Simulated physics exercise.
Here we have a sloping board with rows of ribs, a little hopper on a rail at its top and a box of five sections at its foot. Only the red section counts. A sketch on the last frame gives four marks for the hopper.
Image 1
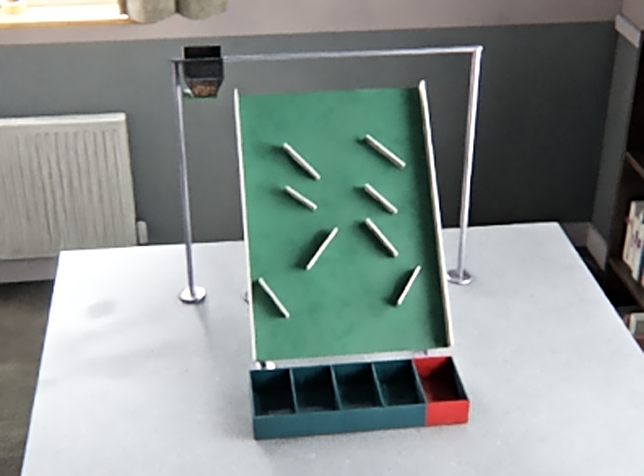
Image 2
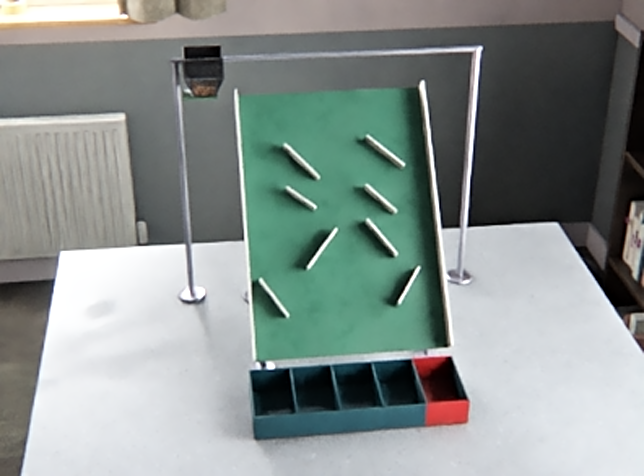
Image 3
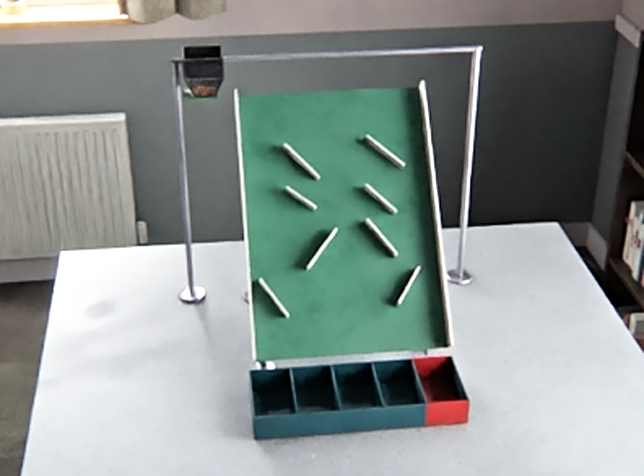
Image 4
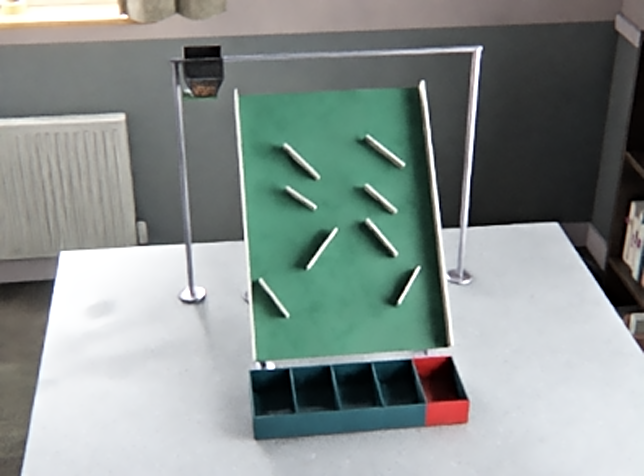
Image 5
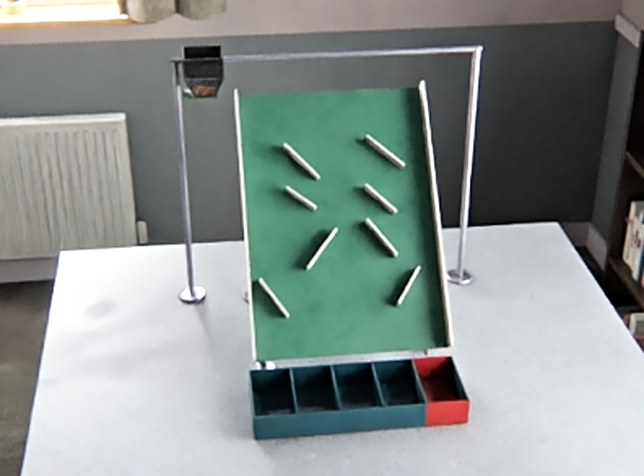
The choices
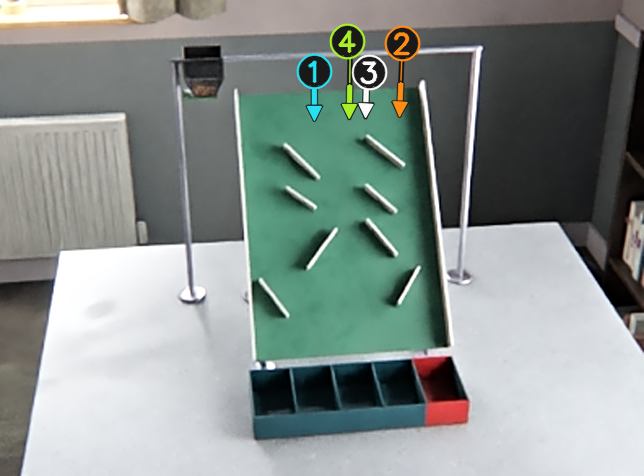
Nothing moves as a small hopper sits above a sloping green board with ribs.
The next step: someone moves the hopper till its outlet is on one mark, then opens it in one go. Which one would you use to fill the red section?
2 works best here.
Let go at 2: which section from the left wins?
The fifth.
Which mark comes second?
Mark 3.
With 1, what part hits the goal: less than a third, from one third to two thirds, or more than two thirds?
Mark 1 gives less than a third.
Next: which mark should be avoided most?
Mark 1.
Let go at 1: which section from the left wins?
The fourth from the left.
On the marked copy, mark 1 meets the board at (314, 115); mark 2 meets the board at (399, 111); mark 3 meets the board at (365, 112); mark 4 meets the board at (349, 113).
If 1 is chosen, not one piece in the red section, the larger part in other sections, about a tenth outside the box.
If 2 is chosen, almost all in the red section, just a few in other sections.
If 3 is chosen, roughly two thirds in the red section, roughly a third in other sections, just a few outside the box.
If 4 is chosen, about a tenth in the red section, the larger part in other sections, about a tenth outside the box.
